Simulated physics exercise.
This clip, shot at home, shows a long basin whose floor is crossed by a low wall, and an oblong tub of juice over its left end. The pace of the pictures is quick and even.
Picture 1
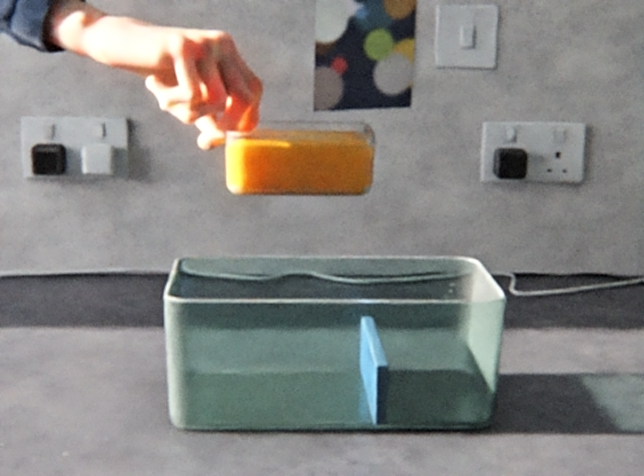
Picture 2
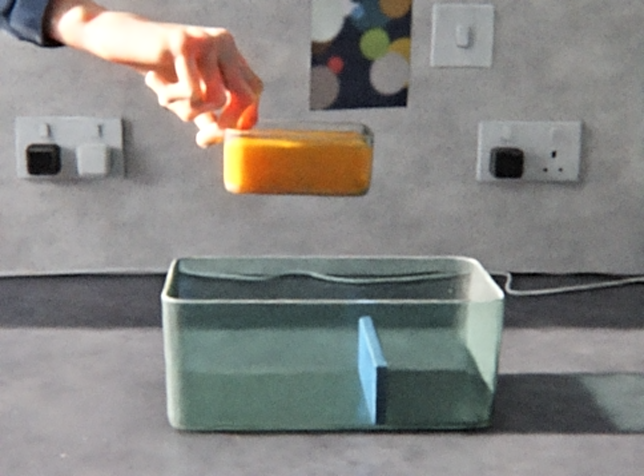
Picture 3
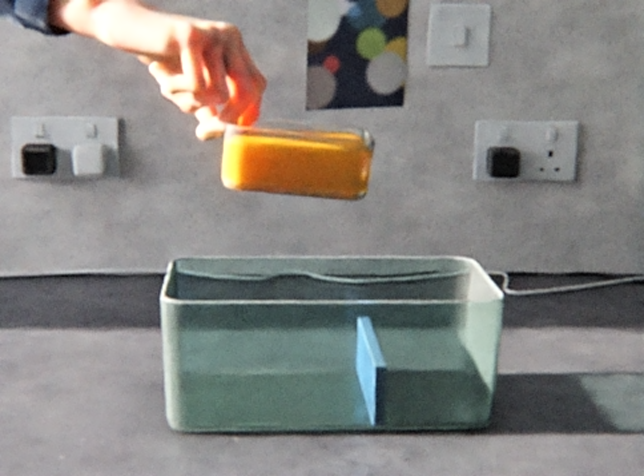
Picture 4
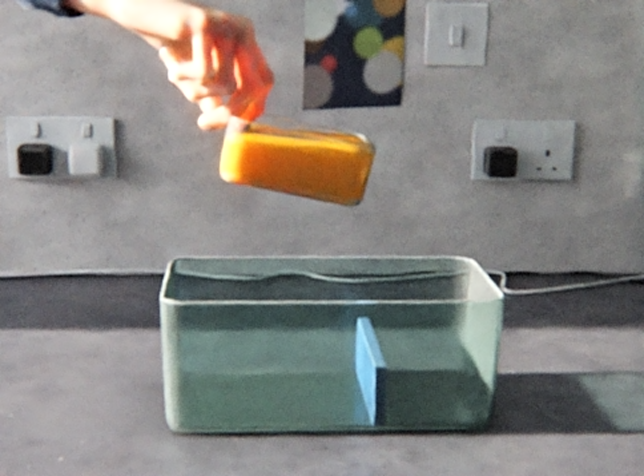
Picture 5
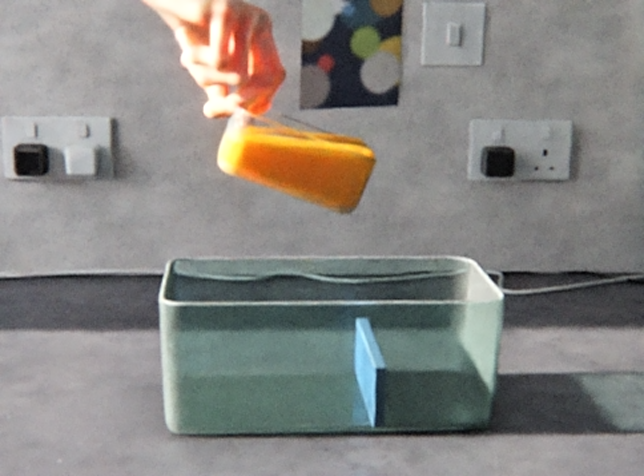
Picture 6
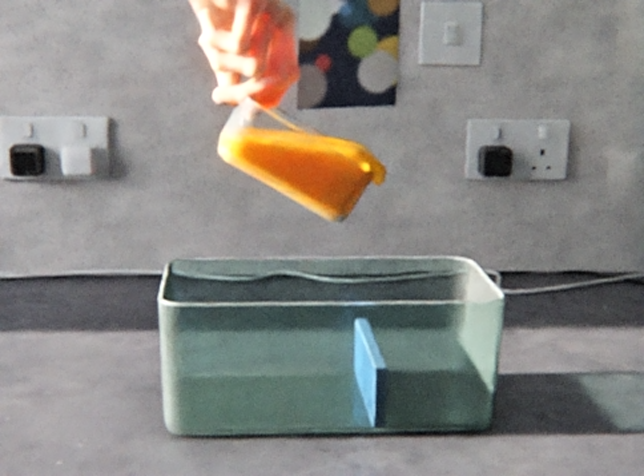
An oblong clear tub of orange juice is held by a hand above the left part of a long, see-through greenish basin, with a low blue wall crossing its floor right of centre. The basin sits on a dark grey surface before a grey wall with white sockets, seen from the side. As the view drifts slightly right, the hand tilts the tub right end down, and juice bulges over its right rim.
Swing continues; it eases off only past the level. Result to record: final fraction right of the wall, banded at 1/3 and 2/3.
Top band.
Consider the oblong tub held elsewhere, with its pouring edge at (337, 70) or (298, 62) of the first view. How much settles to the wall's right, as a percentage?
In turn 75 and 50 in a hundred.
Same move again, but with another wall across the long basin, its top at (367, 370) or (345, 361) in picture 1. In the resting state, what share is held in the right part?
The first one comes to 70 percent, while the second comes to 90 percent.
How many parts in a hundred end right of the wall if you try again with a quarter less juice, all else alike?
75 per cent.
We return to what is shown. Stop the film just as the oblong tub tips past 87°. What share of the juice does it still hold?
15 %.
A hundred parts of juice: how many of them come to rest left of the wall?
It comes to 15 per cent or so.
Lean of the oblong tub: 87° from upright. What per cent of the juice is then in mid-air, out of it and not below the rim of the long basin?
It's close to 35 per cent.
A moment on, the oblong tub is tipped on its side and 14 per cent is still to pour, 0 is left of the wall and 52 right of it.
Next, the oblong tub is tipped right over and 4 per cent is still to pour, 9 is left of the wall and 83 right of it.
Then the oblong tub is tipped right over and 0 per cent is still to pour, 15 is left of the wall and 83 right of it.
Later the oblong tub is tipped right over and 0 per cent is still to pour, 16 is left of the wall and 83 right of it.
At rest 16 per cent lies left of the wall, 83 right of it and 1 outside.
